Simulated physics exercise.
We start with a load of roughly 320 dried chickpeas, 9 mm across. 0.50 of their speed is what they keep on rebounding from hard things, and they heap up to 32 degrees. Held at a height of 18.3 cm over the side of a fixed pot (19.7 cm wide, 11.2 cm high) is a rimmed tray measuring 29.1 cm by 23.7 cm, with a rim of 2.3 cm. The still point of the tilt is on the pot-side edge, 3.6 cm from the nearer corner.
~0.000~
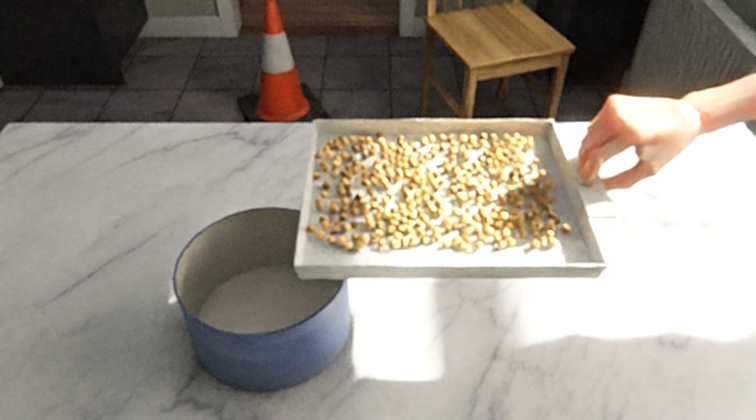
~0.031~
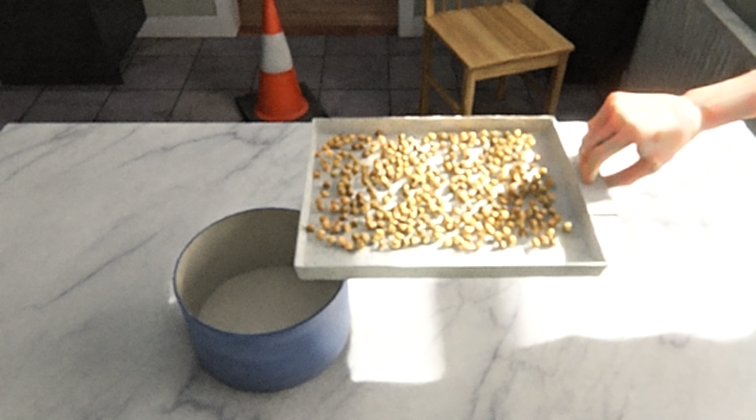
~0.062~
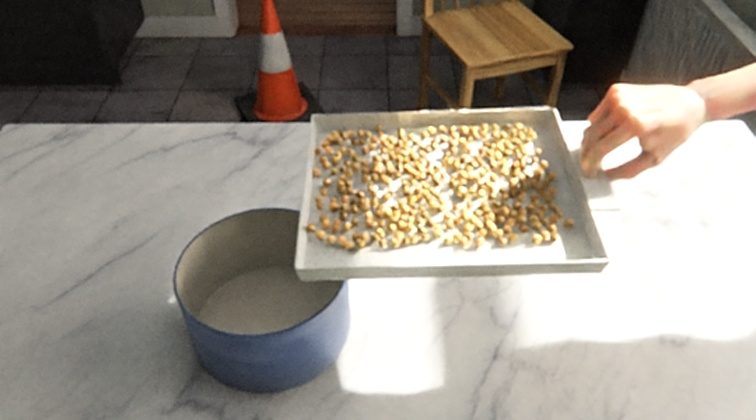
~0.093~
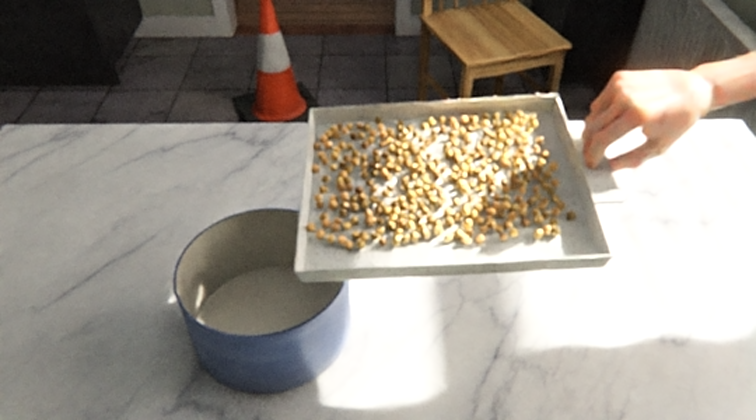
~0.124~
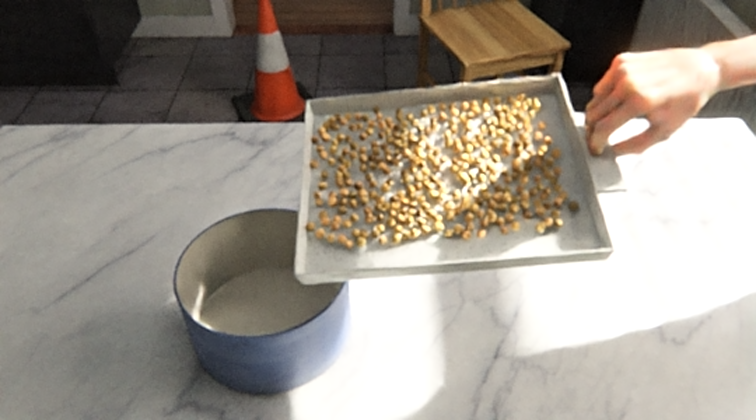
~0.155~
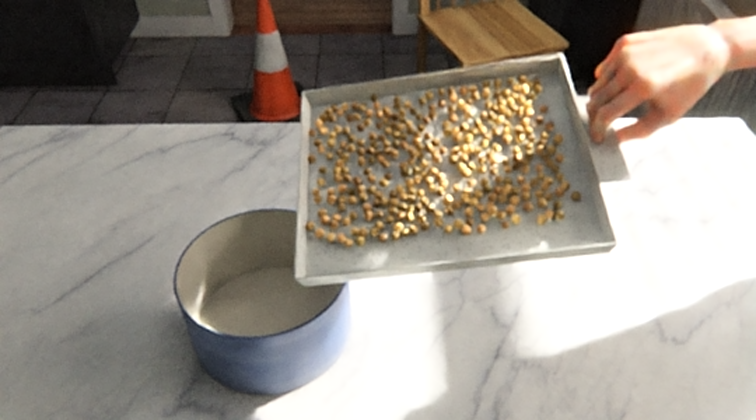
A shallow tray scattered with dried chickpeas starts out nearly level above a marble counter, a hand at its right side and its left front corner over a blue pot. The far edge then rises, slowly at first and then faster, with the left front corner lowest, while the pot stays put.
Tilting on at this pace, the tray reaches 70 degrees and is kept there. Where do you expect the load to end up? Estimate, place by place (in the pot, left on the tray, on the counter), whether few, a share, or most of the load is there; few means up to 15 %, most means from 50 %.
My estimate: Pot: Few, left on the tray: A share, counter: Most.
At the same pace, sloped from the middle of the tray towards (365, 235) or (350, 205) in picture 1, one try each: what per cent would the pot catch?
About 20 per cent on the first try and 45 per cent on the second.
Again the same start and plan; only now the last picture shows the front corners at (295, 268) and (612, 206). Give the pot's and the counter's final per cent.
Pot 50, counter 10.
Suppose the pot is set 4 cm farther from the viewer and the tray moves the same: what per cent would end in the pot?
In that case about 0 percent would end up there.
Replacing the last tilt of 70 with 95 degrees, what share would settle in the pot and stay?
Then about 5 per cent.
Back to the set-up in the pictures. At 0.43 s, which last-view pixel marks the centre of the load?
I'd put it close to (370, 192).
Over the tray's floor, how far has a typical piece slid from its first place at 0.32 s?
I'd say close to 1 centimetres.
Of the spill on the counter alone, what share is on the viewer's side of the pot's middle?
Share: Some 100 %.
After 0.32 s, tilt 46 degrees; the tray holds 100 %, the pot 0 %.
After 0.43 s, tilt 64 degrees; the tray holds 100 %, the pot 0 %.
After 0.67 s, tilt 70 degrees; the tray holds 45 %, the pot 0 %.
At rest (1.6 s), pot 0 %, tray 30 %, counter 70 %.
